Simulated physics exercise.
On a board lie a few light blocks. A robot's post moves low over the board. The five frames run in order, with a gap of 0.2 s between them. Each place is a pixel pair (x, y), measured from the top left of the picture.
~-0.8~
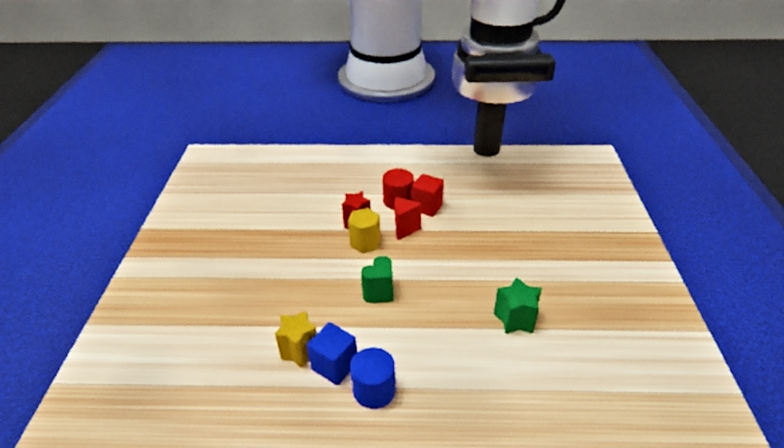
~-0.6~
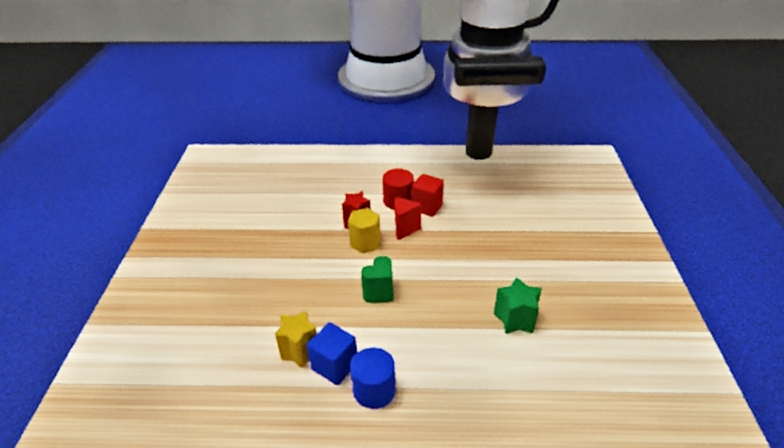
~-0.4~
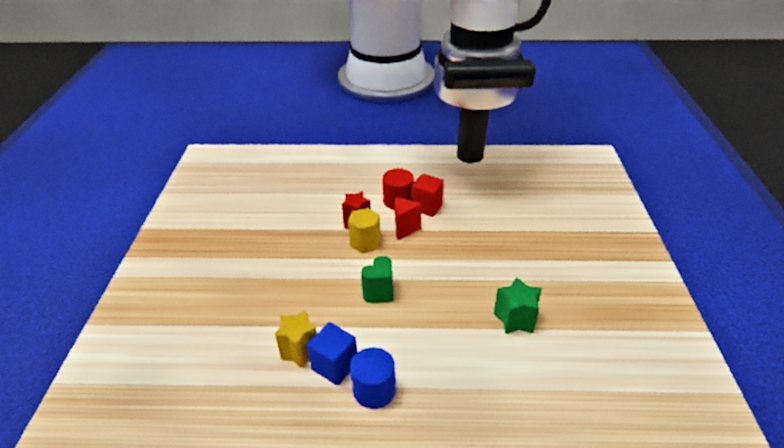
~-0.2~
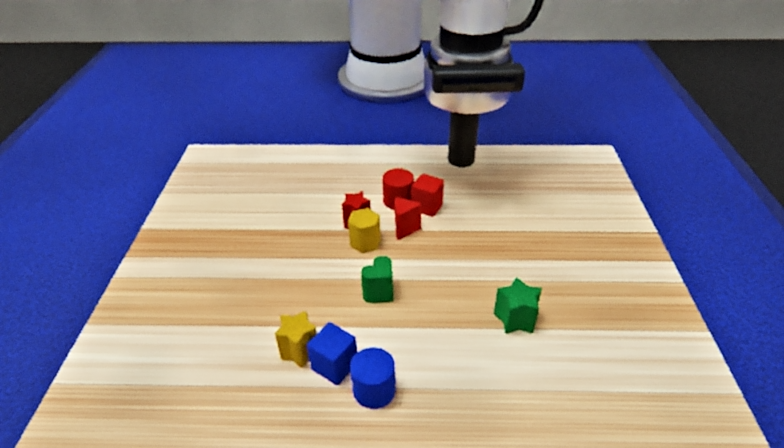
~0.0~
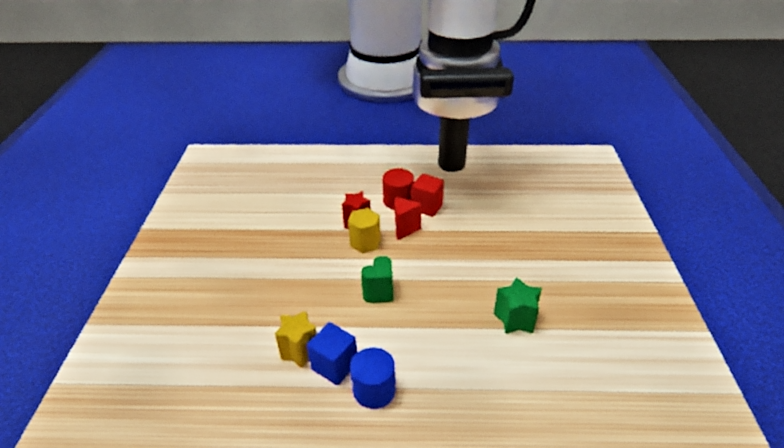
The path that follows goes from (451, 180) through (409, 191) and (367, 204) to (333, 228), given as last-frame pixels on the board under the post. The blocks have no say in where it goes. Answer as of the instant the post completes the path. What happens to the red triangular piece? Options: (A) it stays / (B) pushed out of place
It's A.
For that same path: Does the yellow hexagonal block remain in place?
I believe not.
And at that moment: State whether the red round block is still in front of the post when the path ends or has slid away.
The post pushes it to the end.
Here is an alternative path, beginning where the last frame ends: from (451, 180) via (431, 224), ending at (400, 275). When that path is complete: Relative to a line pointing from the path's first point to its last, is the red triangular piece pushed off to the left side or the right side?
The answer is right.
The first path, step by step. One third of the way, post (408, 175); red round block (389, 181).
Two thirds of the way, post (365, 188); red star block (335, 213), turned 25° anticlockwise; yellow hexagonal block (362, 221), turned 25° anticlockwise; red round block (353, 198).
At the end, post (331, 212); red star block (318, 244), turned 55° anticlockwise; yellow hexagonal block (362, 224), turned 45° anticlockwise; red round block (326, 224); red triangular piece still.
